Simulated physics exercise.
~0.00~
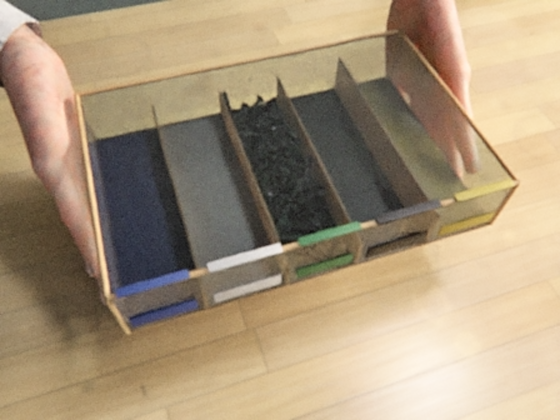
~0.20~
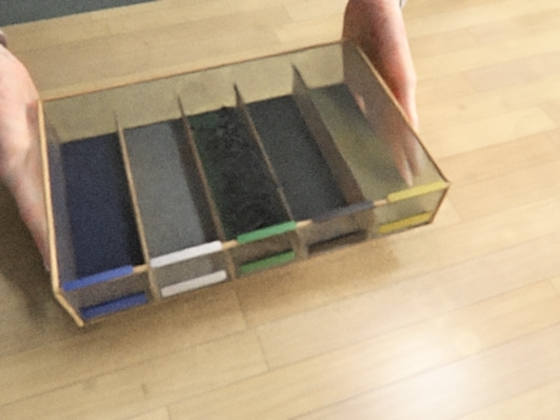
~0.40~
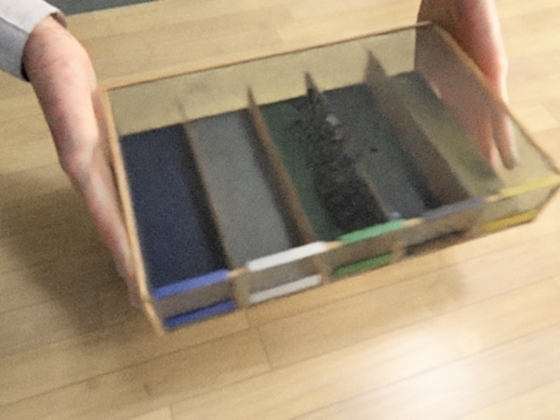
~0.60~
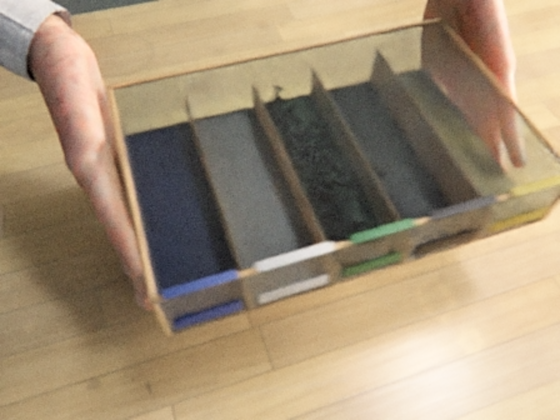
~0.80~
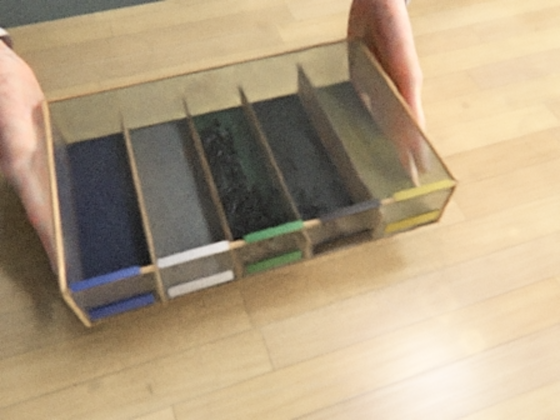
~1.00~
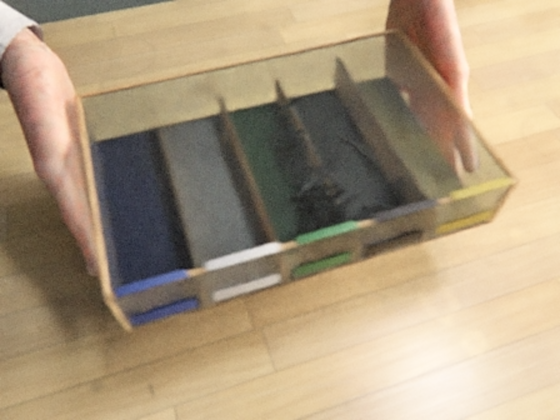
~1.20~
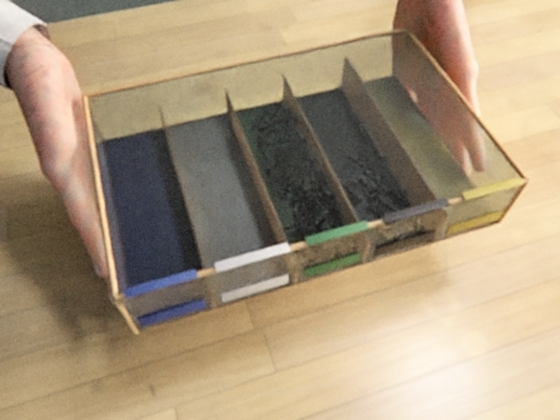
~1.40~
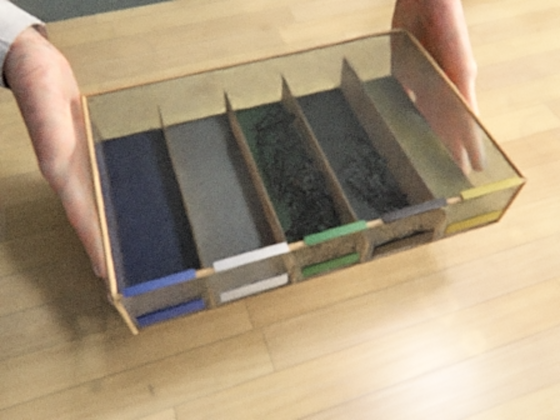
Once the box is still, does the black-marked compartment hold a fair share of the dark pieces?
Yes, a clear patch of the dark pieces ends up in the black-marked compartment. The rest lie in the green one beside it.
